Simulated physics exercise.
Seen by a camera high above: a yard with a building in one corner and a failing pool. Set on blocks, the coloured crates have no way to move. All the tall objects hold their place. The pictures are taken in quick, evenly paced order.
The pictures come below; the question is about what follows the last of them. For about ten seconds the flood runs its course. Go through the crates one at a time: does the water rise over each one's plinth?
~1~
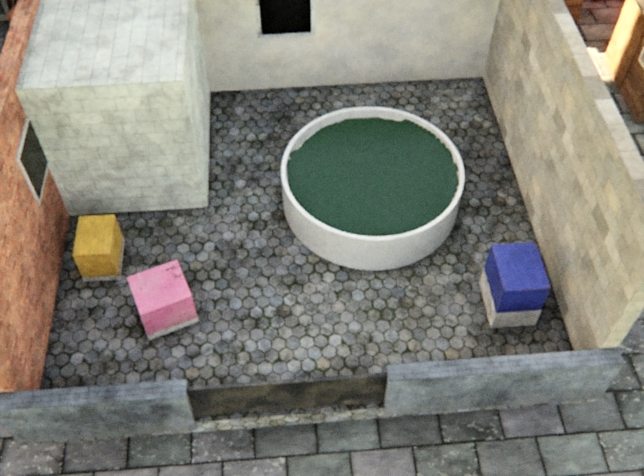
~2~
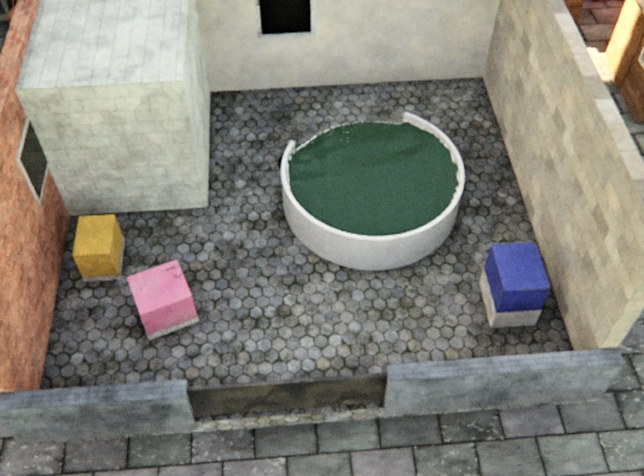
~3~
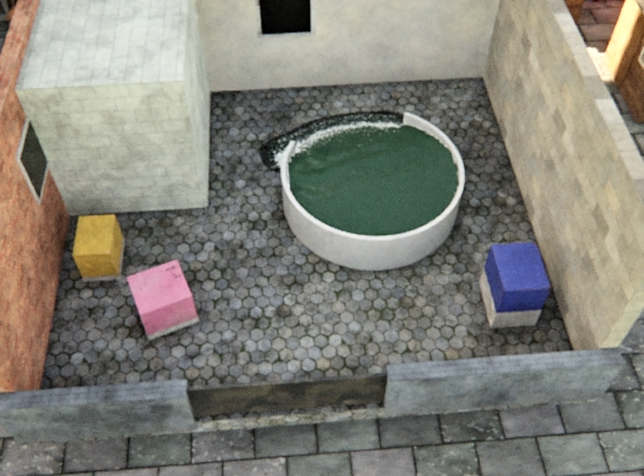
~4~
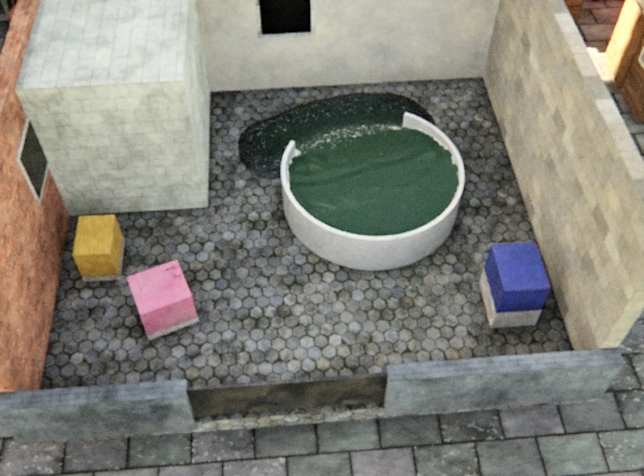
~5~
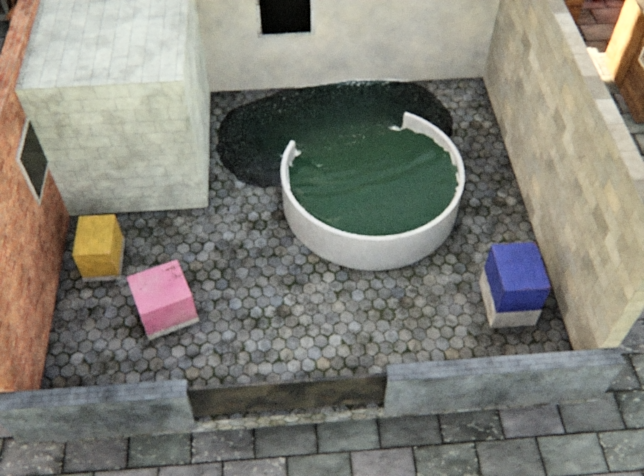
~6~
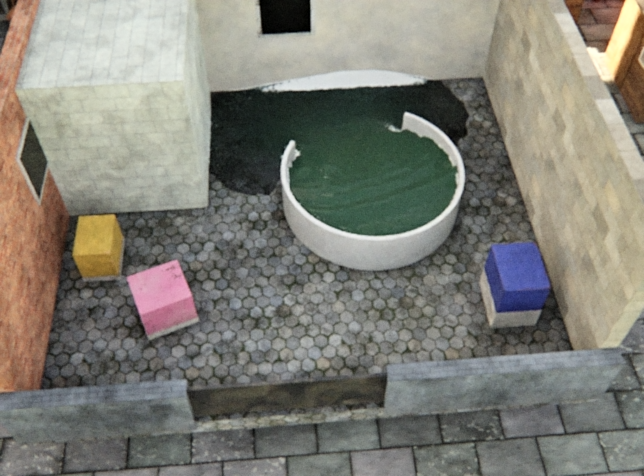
The yellow crate is reached; the blue crate is never reached; the pink crate is reached.
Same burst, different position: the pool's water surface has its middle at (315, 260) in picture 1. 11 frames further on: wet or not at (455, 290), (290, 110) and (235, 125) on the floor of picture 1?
Results in order - left untouched, swamped, swamped.
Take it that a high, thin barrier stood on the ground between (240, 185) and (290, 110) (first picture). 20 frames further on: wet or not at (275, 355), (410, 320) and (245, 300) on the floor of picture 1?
One by one: Soaked, spared, soaked.
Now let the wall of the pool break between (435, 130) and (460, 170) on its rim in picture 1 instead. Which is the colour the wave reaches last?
Last: The one in yellow.
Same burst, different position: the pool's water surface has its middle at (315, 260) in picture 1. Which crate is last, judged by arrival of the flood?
The blue-painted one.
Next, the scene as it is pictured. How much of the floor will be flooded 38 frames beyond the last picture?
About 95 per cent.
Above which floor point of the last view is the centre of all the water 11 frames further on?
Roughly (342, 152).
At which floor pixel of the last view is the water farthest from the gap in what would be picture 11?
My guess would be about (477, 81).
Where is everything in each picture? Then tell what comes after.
In the first picture, still water in the pool at (372, 172).
In the second picture, water pours out on the pool's far side and has run to a hidden place.
In the third picture, the front is at a hidden place, out from the gap on the pool's far side.
In the fourth picture, water pours out on the pool's far side and has run to (245, 137).
In the fifth picture, the front is at (225, 129), out from the gap on the pool's far side.
In the sixth picture, the front is at (212, 104), out from the gap on the pool's far side.
A moment on, water covers 20 % of the floor; the yellow crate not reached, the blue crate not reached, the pink crate not reached.
Next, water covers 30 % of the floor; the yellow crate not reached, the blue crate not reached, the pink crate not reached.
Then, water covers 60 % of the floor; the yellow crate not reached, the blue crate water round its plinth, the pink crate water round its plinth.
Later, water covers 95 % of the floor; the yellow crate water round its plinth, the blue crate water round its plinth, the pink crate water round its plinth.
In the end, water covers 100 % of the floor; the yellow crate was topped, the blue crate stayed above the water, the pink crate was topped.
